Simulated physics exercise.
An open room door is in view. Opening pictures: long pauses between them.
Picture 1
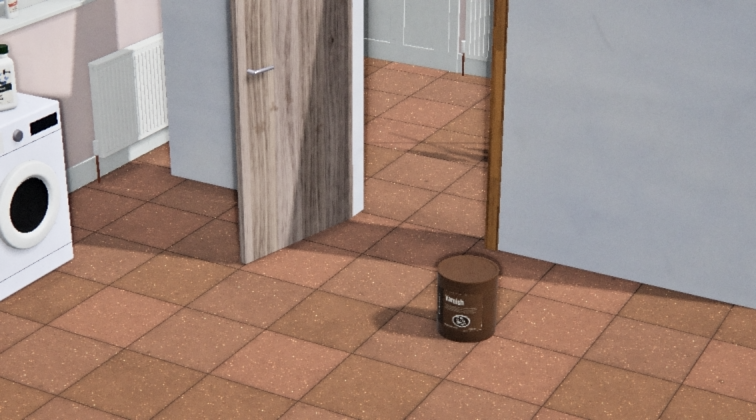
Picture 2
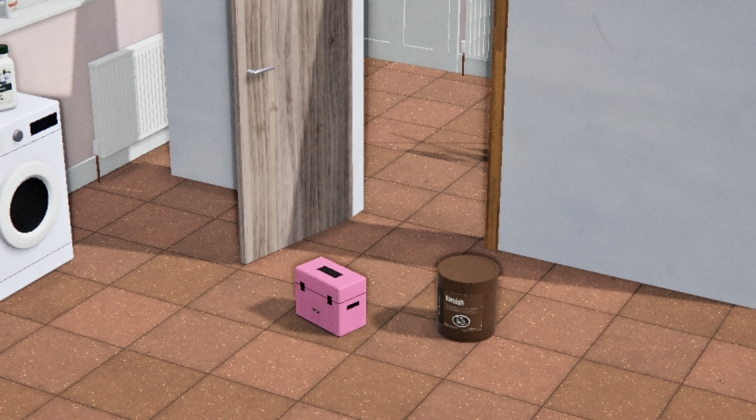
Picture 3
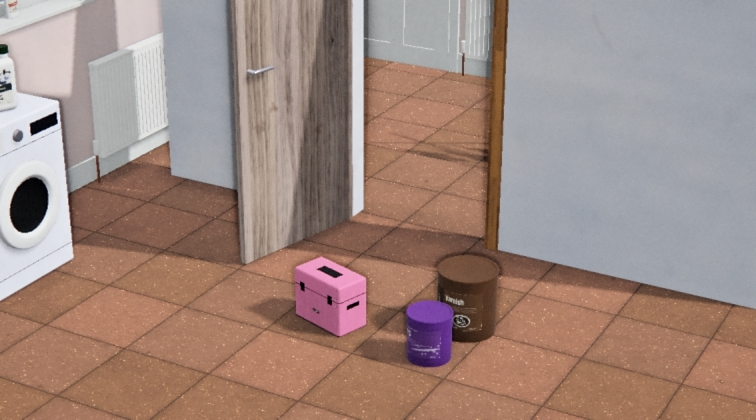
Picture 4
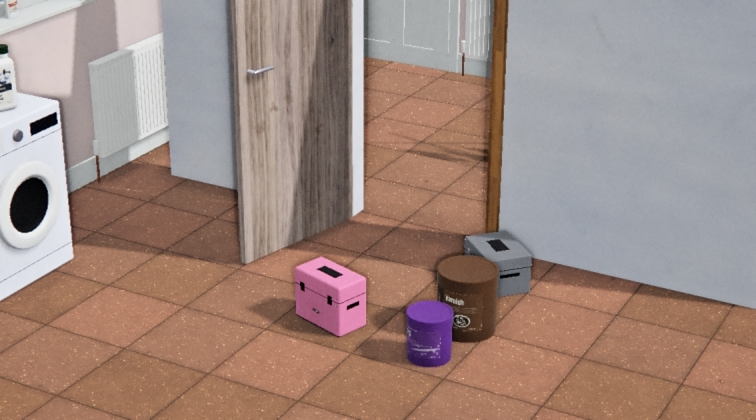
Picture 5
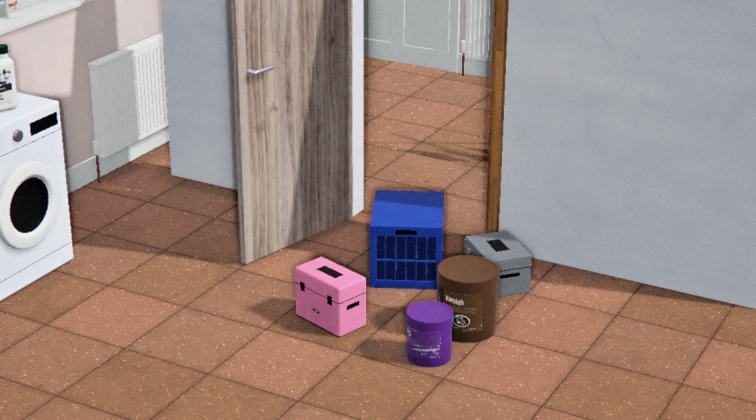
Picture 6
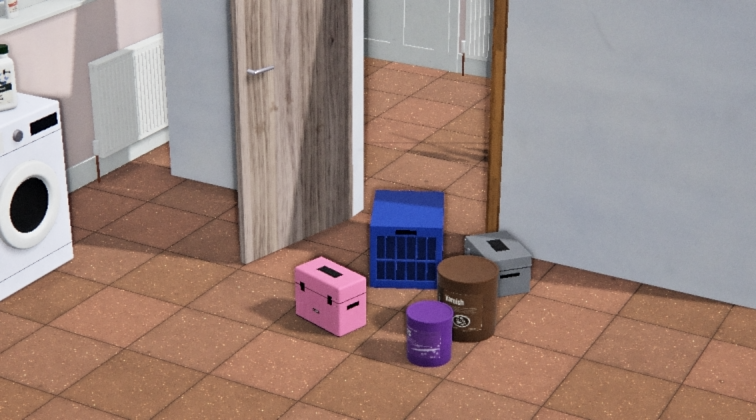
To begin with, a brown pail stands alone on the tiled floor near a wide-open door. A pink toolbox appears to its left, then a purple pail in front, a grey toolbox behind and a blue chest in the doorway. After that nothing changes, and the door stays still throughout.
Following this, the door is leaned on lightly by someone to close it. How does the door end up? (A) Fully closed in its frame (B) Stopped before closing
Stopped before closing (B).
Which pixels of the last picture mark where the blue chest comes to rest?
Pretty much around (426, 237), I'd say.
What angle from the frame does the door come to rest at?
Around 45 degrees.
Then, 0.60 s later than the last frame, door 86° open.
Then, 1.00 s later than the last frame, door 63° open.
Then, 1.40 s later than the last frame, door 49° open; blue chest moved a little near (420, 238).
When it is over, door 45° open; all 5 as before. End places, in pixels of the last picture, blue chest near (426, 237).
